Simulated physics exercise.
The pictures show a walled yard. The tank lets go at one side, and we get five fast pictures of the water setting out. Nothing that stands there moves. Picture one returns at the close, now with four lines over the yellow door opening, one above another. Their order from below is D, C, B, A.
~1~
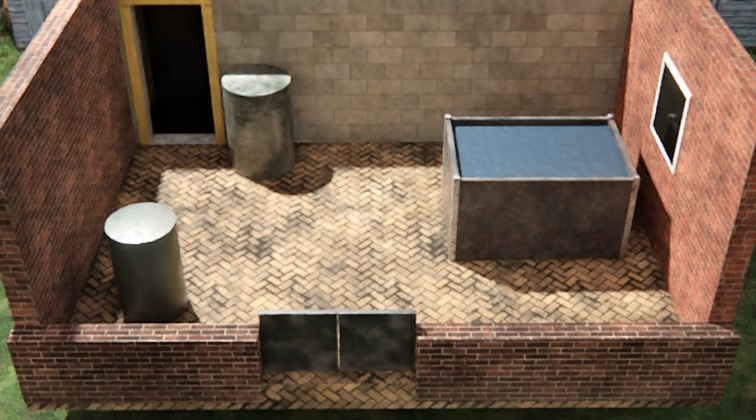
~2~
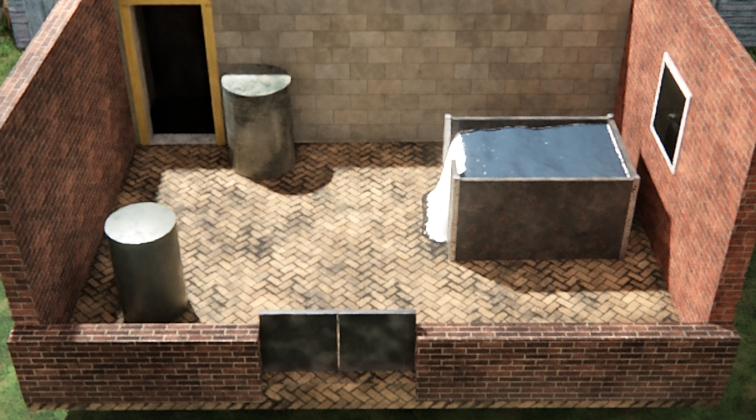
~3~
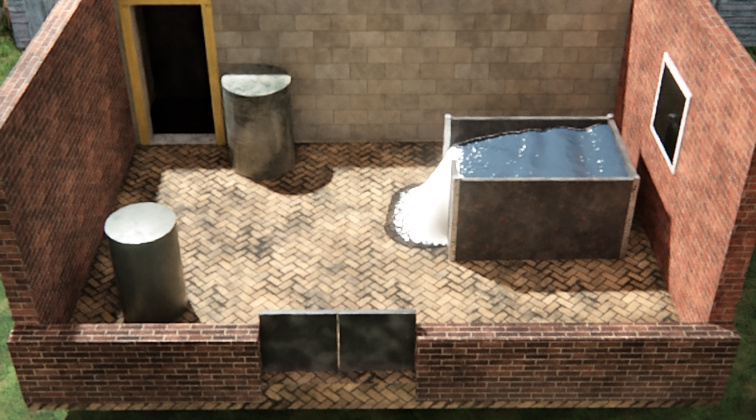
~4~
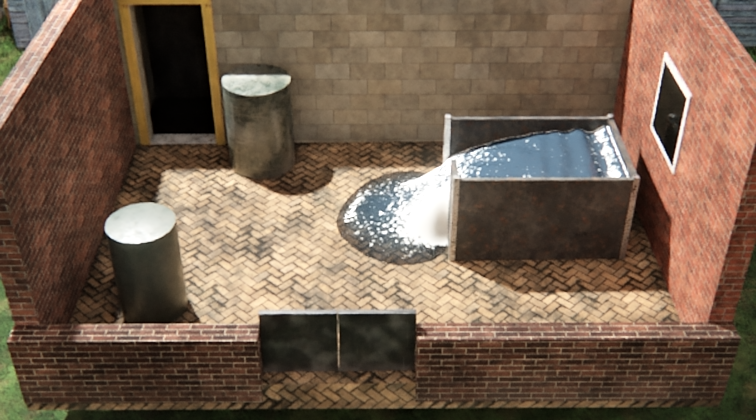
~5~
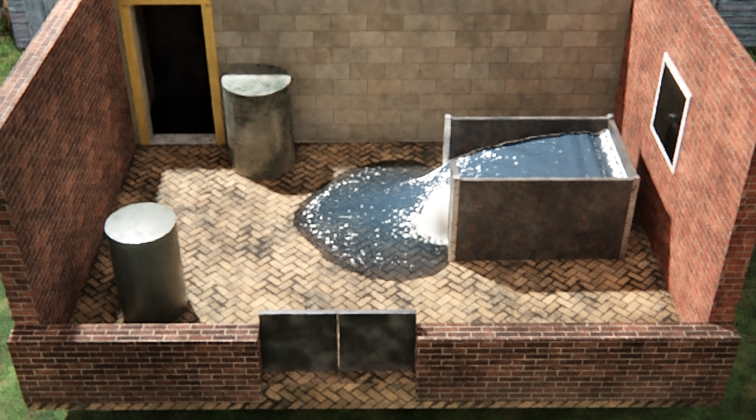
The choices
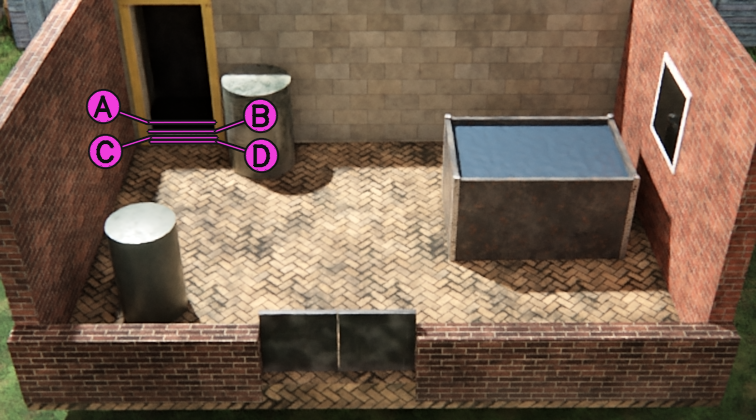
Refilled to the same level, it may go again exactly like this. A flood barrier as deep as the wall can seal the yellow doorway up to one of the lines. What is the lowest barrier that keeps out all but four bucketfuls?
Choose B.
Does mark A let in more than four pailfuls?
No.
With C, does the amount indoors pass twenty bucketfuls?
No, it does not.
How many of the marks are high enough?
Two of them.
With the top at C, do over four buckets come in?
Yes.
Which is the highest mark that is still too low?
That would be C.
In magenta, A at (181, 122); B at (182, 131); C at (183, 137); D at (183, 141); from the bottom up D, C, B, A.
With A, nothing gets over.
With B, a bucket or two gets in.
With C, about 11 bucketfuls get in.
With D, dozens of bucketfuls pour in.
